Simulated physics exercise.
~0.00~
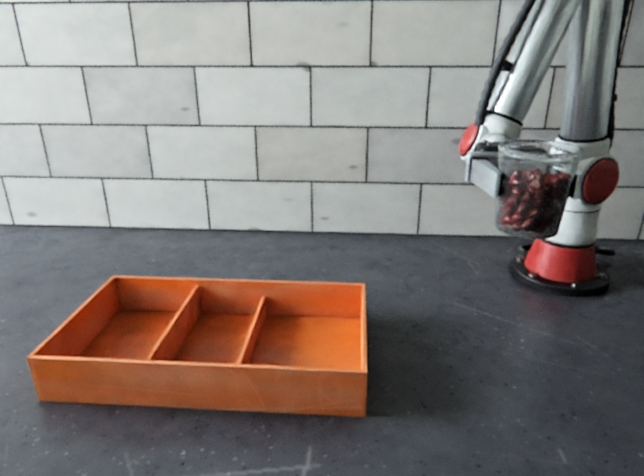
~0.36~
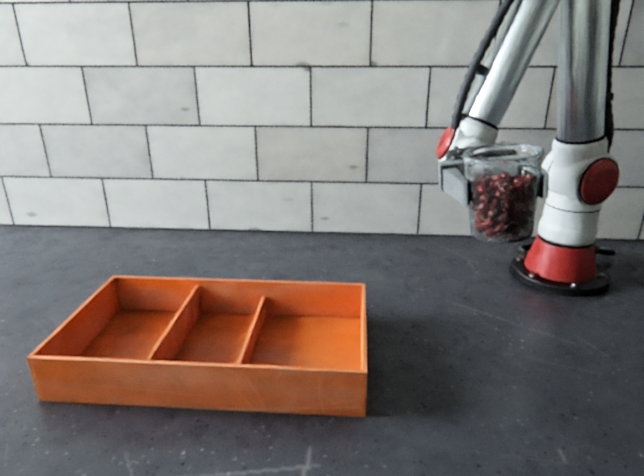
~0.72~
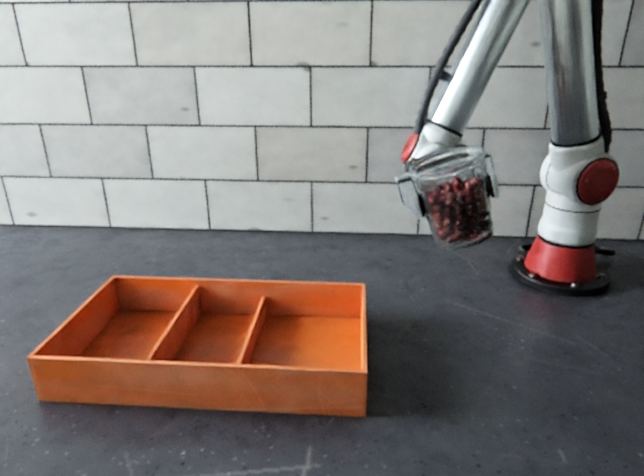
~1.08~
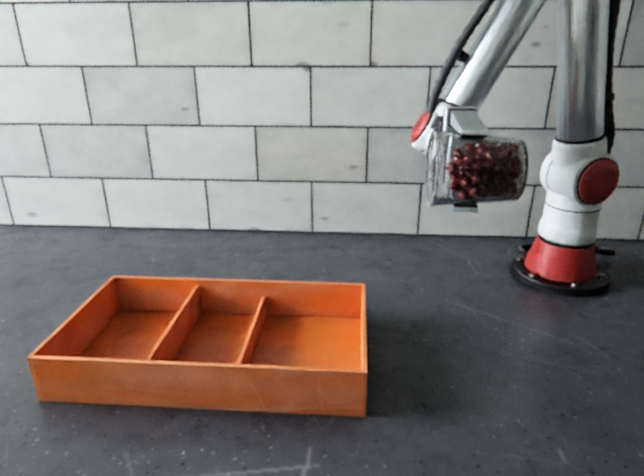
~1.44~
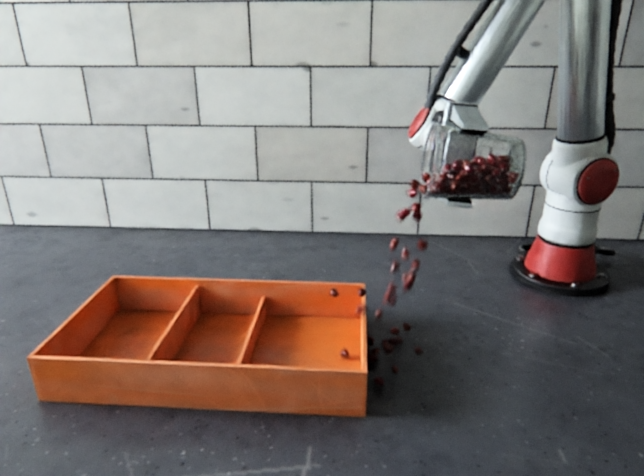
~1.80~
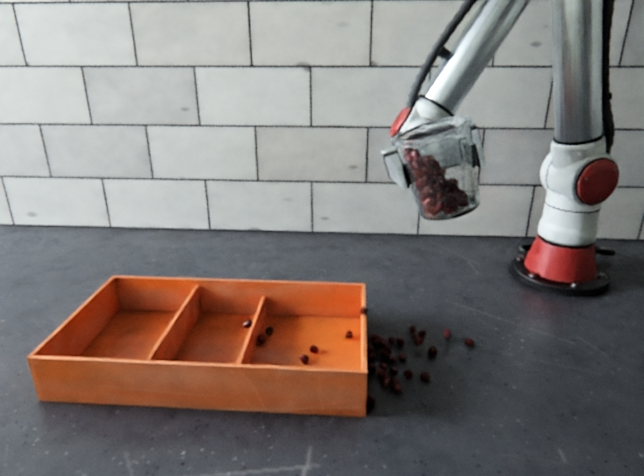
An orange box with three compartments sits on a dark grey table before a white tiled wall, seen from the front and slightly above. At the right, a silver and white robot arm with red joints grips a clear cup of dark red beans. The arm carries the upright cup left, leans it toward the box, then draws it back and up while tipping it onto its side. Beans pour out, many landing on the table just beside the box. The arm swings the cup left and nearly upright again, most beans still inside, with only a few in the box.
